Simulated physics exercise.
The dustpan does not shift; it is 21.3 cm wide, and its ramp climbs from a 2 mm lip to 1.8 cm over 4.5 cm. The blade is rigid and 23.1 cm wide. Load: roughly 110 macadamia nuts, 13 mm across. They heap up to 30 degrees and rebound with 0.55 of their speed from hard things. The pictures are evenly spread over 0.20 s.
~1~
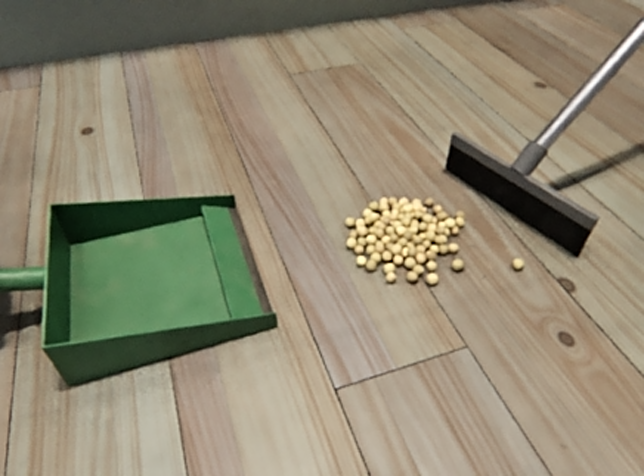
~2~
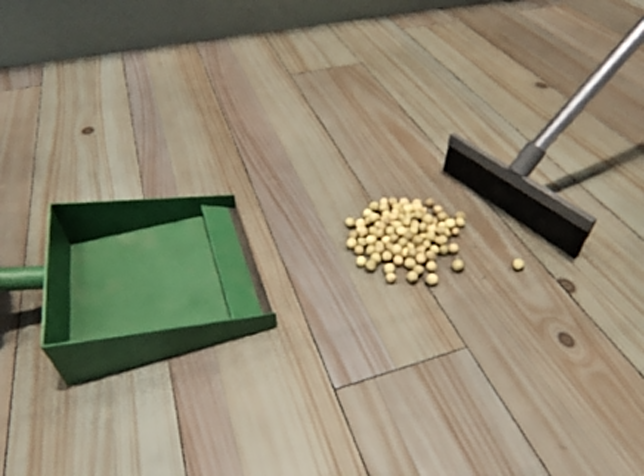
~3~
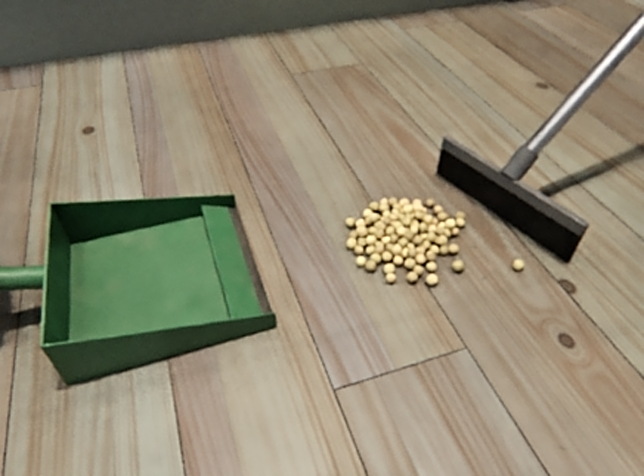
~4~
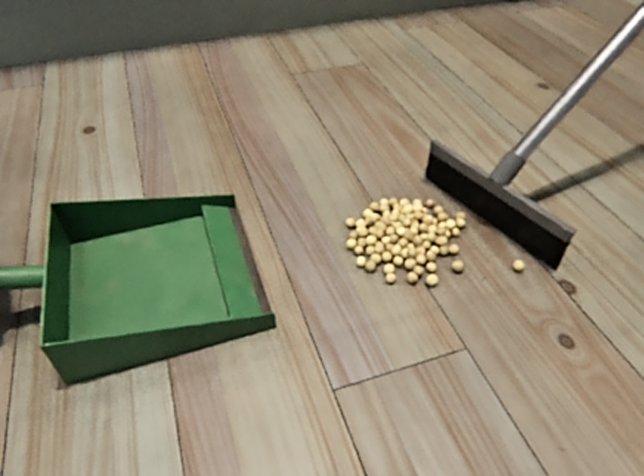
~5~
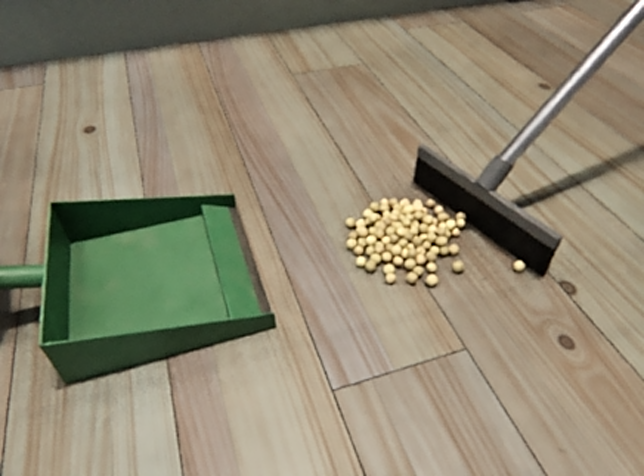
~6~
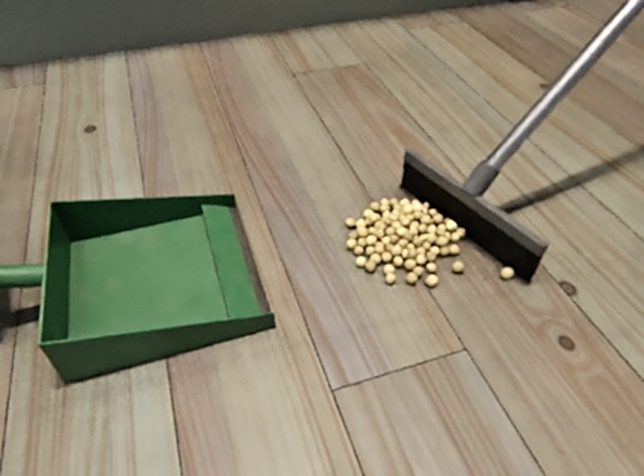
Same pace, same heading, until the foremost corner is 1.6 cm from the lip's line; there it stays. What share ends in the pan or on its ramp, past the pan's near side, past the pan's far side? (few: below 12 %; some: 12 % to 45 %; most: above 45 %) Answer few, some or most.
In the pan or on its ramp: Some; past the pan's near side: Some; past the pan's far side: Few.
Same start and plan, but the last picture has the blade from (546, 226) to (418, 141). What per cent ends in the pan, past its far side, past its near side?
Pan 0, far 5, near 5.
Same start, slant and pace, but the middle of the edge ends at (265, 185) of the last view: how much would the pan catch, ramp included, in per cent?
About 0 per cent.
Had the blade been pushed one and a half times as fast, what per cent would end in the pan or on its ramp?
Then about 20 per cent.
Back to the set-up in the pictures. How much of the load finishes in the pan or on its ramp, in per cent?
About 20 per cent.
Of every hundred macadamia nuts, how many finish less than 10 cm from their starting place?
Some 0 per cent.
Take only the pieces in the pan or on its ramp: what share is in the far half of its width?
Roughly 20 per cent.
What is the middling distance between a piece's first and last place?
About 20 cm.
Then, 0.21 s after the last picture, middle of the blade 16 cm from the lip; 0 % over the lip, far side 0 %, near side 15 %.
Then, 0.35 s after the last picture, middle of the blade 8 cm from the lip; 0 % over the lip, far side 0 %, near side 30 %.
Then, 0.61 s after the last picture, middle of the blade 5 cm from the lip; 20 % over the lip, far side 0 %, near side 35 %.
In the end, pan 20 %, near side 35 %, far side 0 %, in front of the lip or behind the blade 45 %.
